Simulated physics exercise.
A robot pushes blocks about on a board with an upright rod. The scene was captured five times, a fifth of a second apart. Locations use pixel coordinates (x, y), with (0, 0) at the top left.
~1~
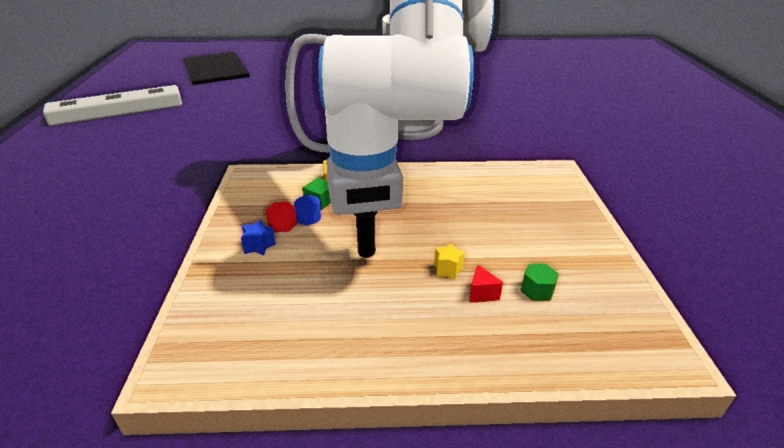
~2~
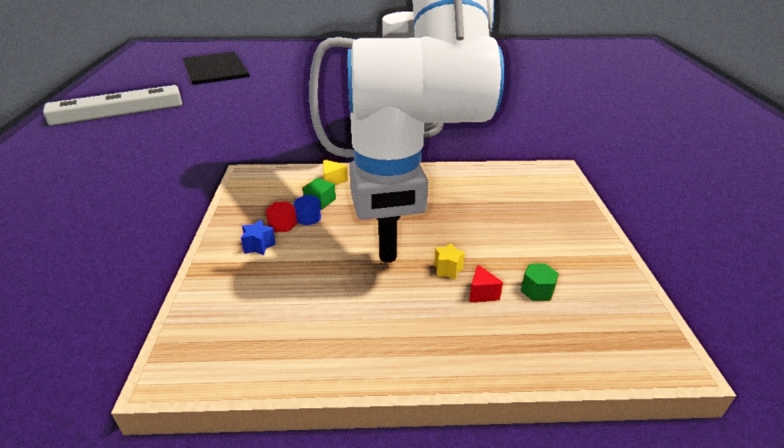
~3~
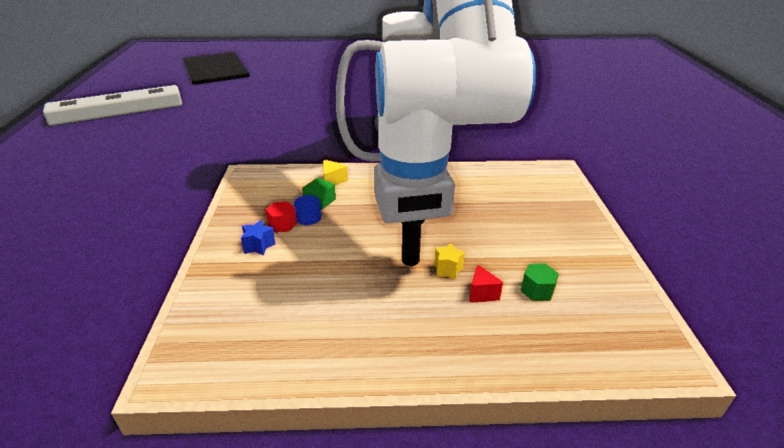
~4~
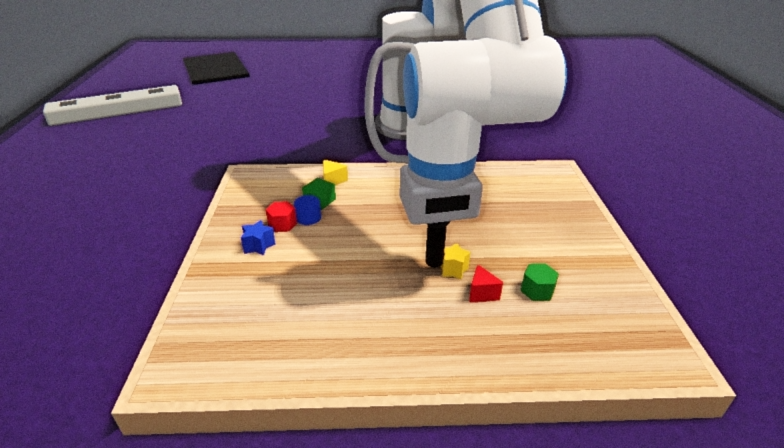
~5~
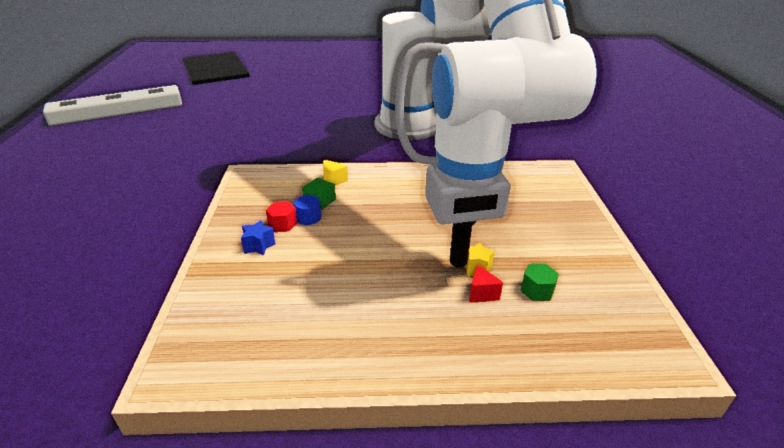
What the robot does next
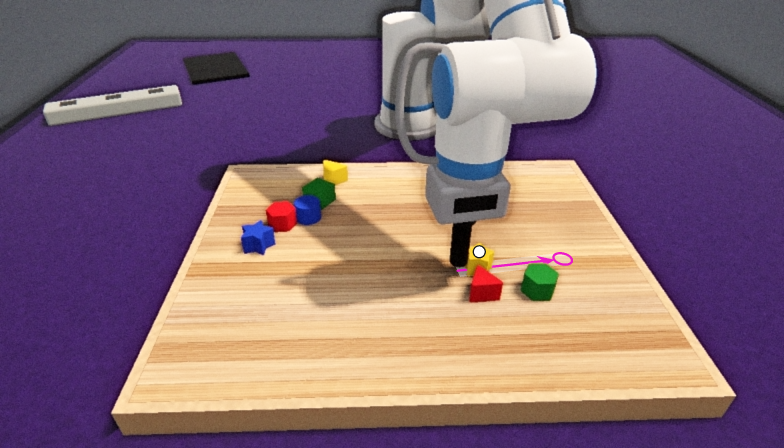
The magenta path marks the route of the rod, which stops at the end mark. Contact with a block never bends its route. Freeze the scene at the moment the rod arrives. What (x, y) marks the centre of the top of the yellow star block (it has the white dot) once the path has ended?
The middle of its top is at (587, 242).
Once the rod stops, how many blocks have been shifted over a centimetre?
I reckon the push displaces only one of the blocks by more than 1 cm.
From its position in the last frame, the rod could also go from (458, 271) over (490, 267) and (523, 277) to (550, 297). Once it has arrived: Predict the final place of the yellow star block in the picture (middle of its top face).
That would be at about pixel (540, 251).
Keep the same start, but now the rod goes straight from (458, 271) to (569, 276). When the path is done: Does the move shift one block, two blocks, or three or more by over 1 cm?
It shifts a single block.
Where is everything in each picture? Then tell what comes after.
The first picture shows rod's lower end at (367, 254); yellow star block at (450, 253); red triangle at (485, 277).
The second picture shows rod at (388, 258); blocks still.
The third picture shows rod at (411, 262); blocks still.
The fourth picture shows rod at (434, 263); yellow star block at (455, 252).
The fifth picture shows rod at (458, 263); yellow star block at (479, 252); red triangle at (485, 277).
Drawn move, straight from (458, 271) to (563, 259); the dot is on the yellow star block.
The first path, step by step. One third of the way, rod at (495, 259); yellow star block at (516, 248).
Two thirds of the way, rod at (530, 255); yellow star block at (552, 245).
At the end, rod at (565, 251); yellow star block at (587, 242); red triangle still.
